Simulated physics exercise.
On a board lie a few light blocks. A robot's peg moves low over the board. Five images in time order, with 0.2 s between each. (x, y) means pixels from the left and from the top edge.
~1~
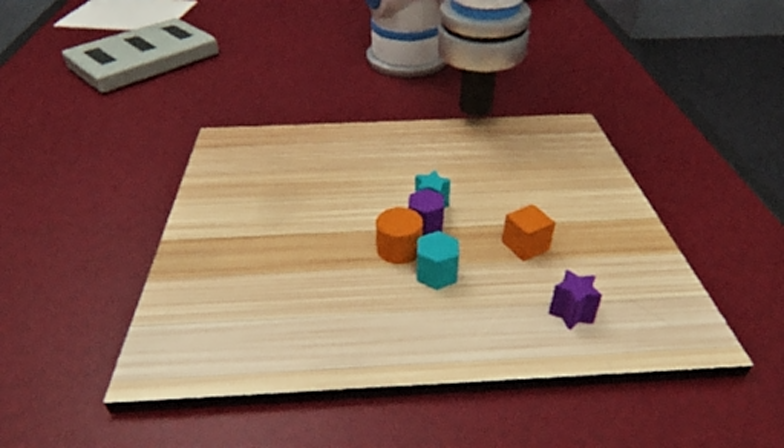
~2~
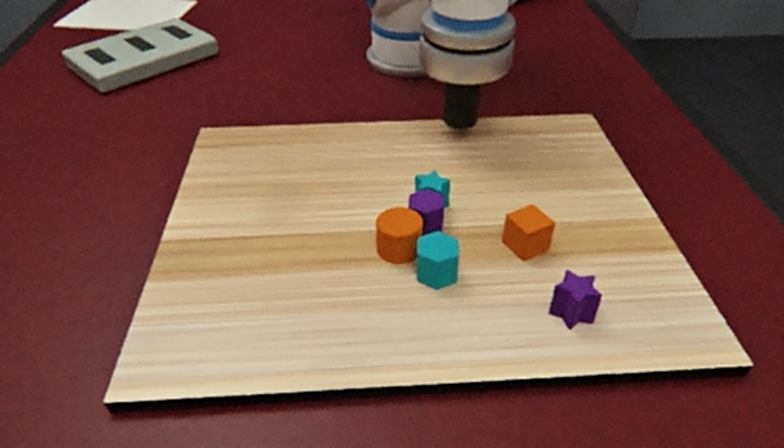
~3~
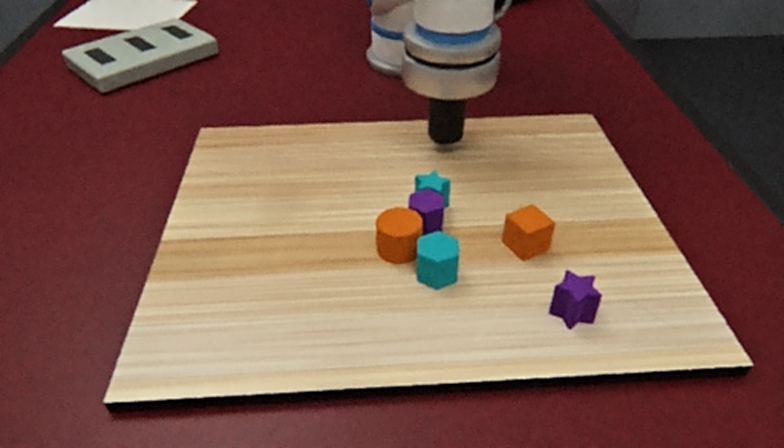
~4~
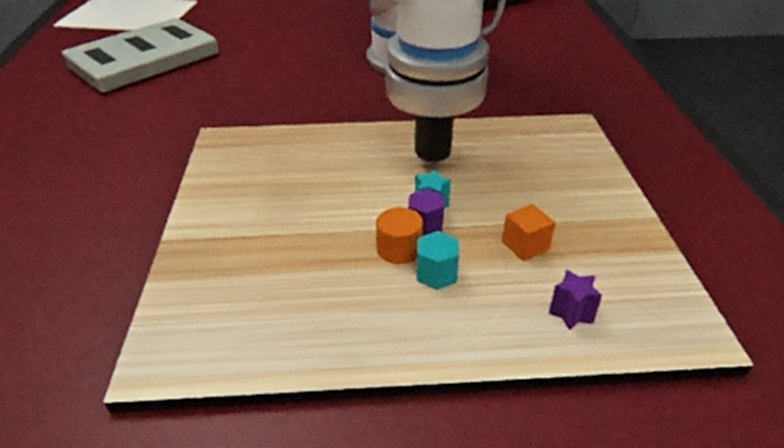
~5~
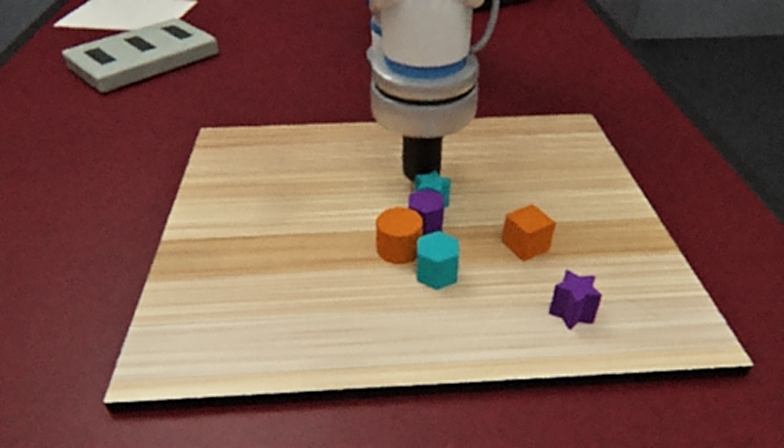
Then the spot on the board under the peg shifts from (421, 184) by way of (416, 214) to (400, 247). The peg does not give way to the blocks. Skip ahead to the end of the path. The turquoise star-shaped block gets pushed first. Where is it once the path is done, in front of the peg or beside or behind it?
Fallen away.
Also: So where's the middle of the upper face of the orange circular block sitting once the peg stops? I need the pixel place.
The orange circular block ends near (385, 248).
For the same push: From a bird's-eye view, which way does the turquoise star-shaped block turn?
Rotates counter-clockwise.
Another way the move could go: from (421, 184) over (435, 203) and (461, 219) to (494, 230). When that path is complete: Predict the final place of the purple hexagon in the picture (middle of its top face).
I predict (443, 228).
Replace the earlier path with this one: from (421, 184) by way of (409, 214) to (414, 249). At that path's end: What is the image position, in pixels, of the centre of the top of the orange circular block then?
Located at (391, 249).
The first path, step by step. One third of the way, peg at (418, 192); orange circular block at (397, 226); purple hexagon at (436, 214), turned 25° clockwise; turquoise star-shaped block at (442, 193), turned 15° anticlockwise.
Two thirds of the way, peg at (412, 213); orange circular block at (397, 226); purple hexagon at (444, 222), turned 50° clockwise; turquoise star-shaped block at (449, 200), turned 60° anticlockwise; turquoise hexagon at (438, 250).
At the end, peg at (400, 234); orange circular block at (385, 248); purple hexagon at (445, 223), turned 45° clockwise; turquoise star-shaped block at (449, 200), turned 60° anticlockwise; turquoise hexagon at (438, 251).
